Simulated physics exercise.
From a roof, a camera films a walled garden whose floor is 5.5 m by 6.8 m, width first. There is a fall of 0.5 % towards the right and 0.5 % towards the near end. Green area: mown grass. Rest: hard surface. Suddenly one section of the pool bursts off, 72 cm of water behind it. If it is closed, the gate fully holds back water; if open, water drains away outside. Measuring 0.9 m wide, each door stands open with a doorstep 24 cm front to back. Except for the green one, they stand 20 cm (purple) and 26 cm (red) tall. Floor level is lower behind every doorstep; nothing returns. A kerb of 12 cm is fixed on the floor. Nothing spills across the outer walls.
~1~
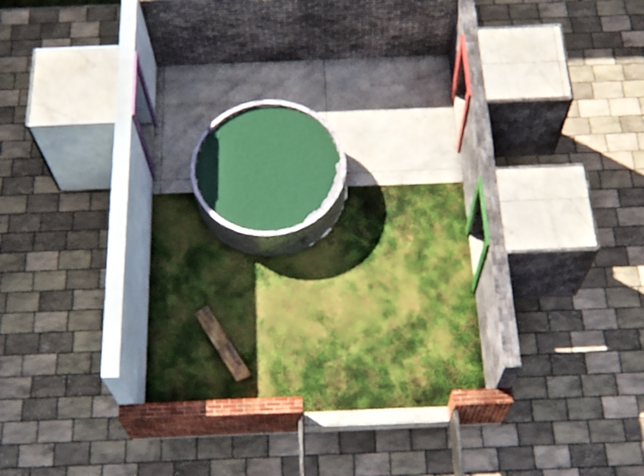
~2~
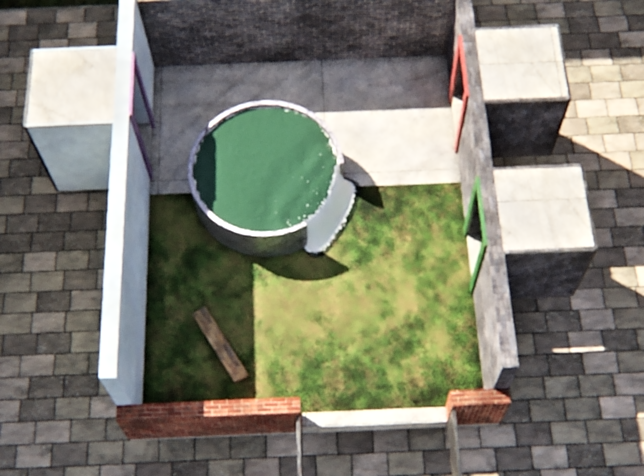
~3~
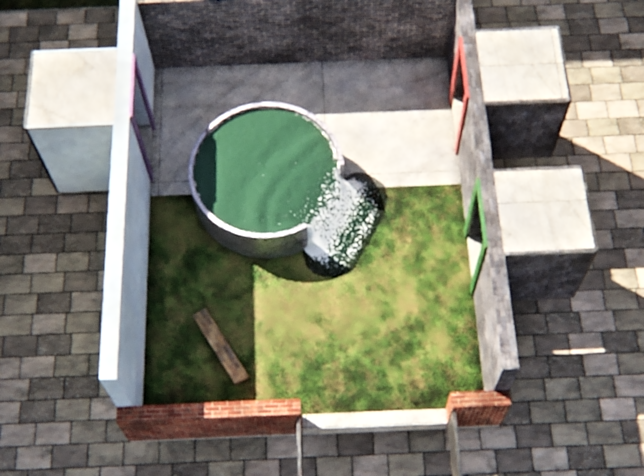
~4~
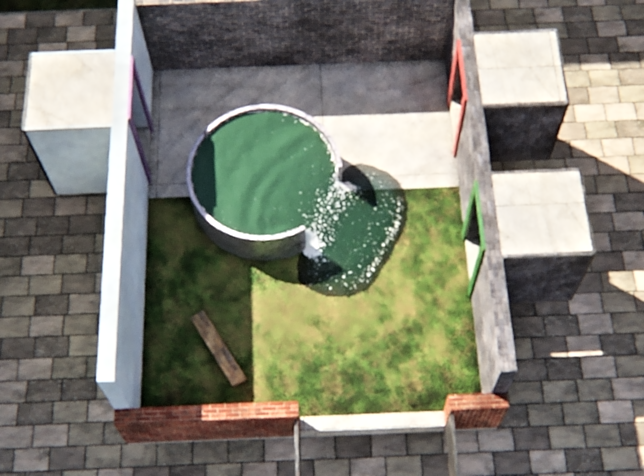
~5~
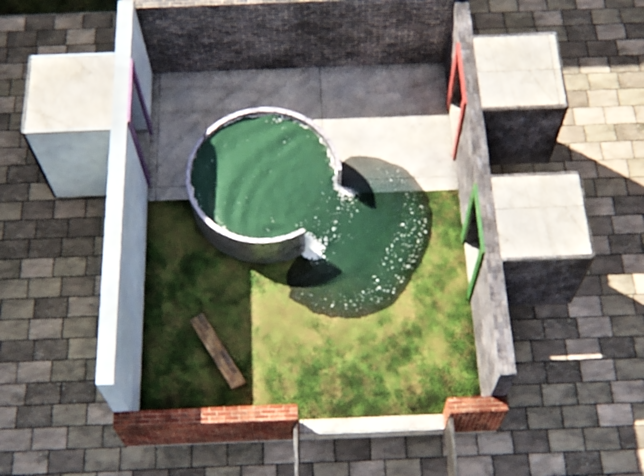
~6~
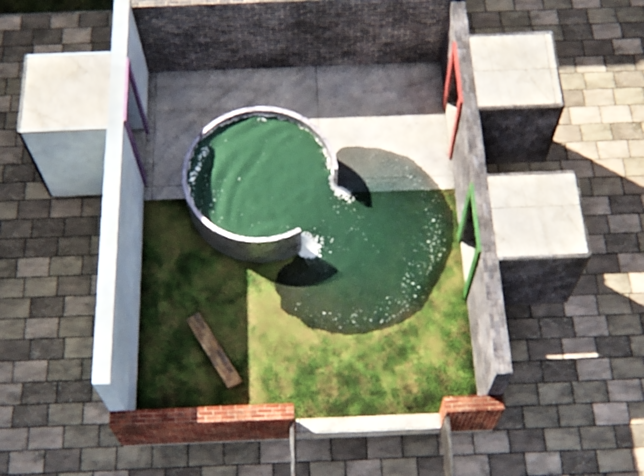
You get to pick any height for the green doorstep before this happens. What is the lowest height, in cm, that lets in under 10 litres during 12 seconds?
About 30 cm.
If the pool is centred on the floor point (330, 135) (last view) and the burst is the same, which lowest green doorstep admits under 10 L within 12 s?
Close to 18 cm would do it.
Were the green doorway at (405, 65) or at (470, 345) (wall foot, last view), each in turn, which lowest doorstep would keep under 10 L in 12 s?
Minimums: Roughly 14.0 cm and 21 cm.
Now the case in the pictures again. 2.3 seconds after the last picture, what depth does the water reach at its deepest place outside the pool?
About 34 cm.
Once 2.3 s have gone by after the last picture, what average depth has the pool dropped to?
Around 30 centimetres.
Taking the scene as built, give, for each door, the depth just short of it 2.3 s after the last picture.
Door by door in cm - purple 0, red 9, green 24.
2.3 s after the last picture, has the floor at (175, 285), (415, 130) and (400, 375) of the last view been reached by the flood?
Untouched; soaked; soaked.
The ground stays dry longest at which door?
The purple door comes last.
Then, 0.7 s after the last picture water covers 30 % of the floor, deepest (37 cm) near (330, 226); 29 cm at the green door, 25 litres in over its 9 cm doorstep.
Then, 2.3 s after the last picture water covers 50 % of the floor, deepest (34 cm) near (474, 411); 24 cm at the green door, 218 litres in over its 9 cm doorstep.
Then, 11.3 s after the last picture water covers 100 % of the floor, deepest (8 cm) near (474, 411); 8 cm at the green door, 348 litres in over its 9 cm doorstep.
At the green door as built, the water peaked near 31 cm, 1.3 s after the last picture.
With a doorstep of 25.5 cm, 32 litres would have come in within the 12 s; with 34.5 cm, 0 litres. So under 10 litres takes about 30 cm.
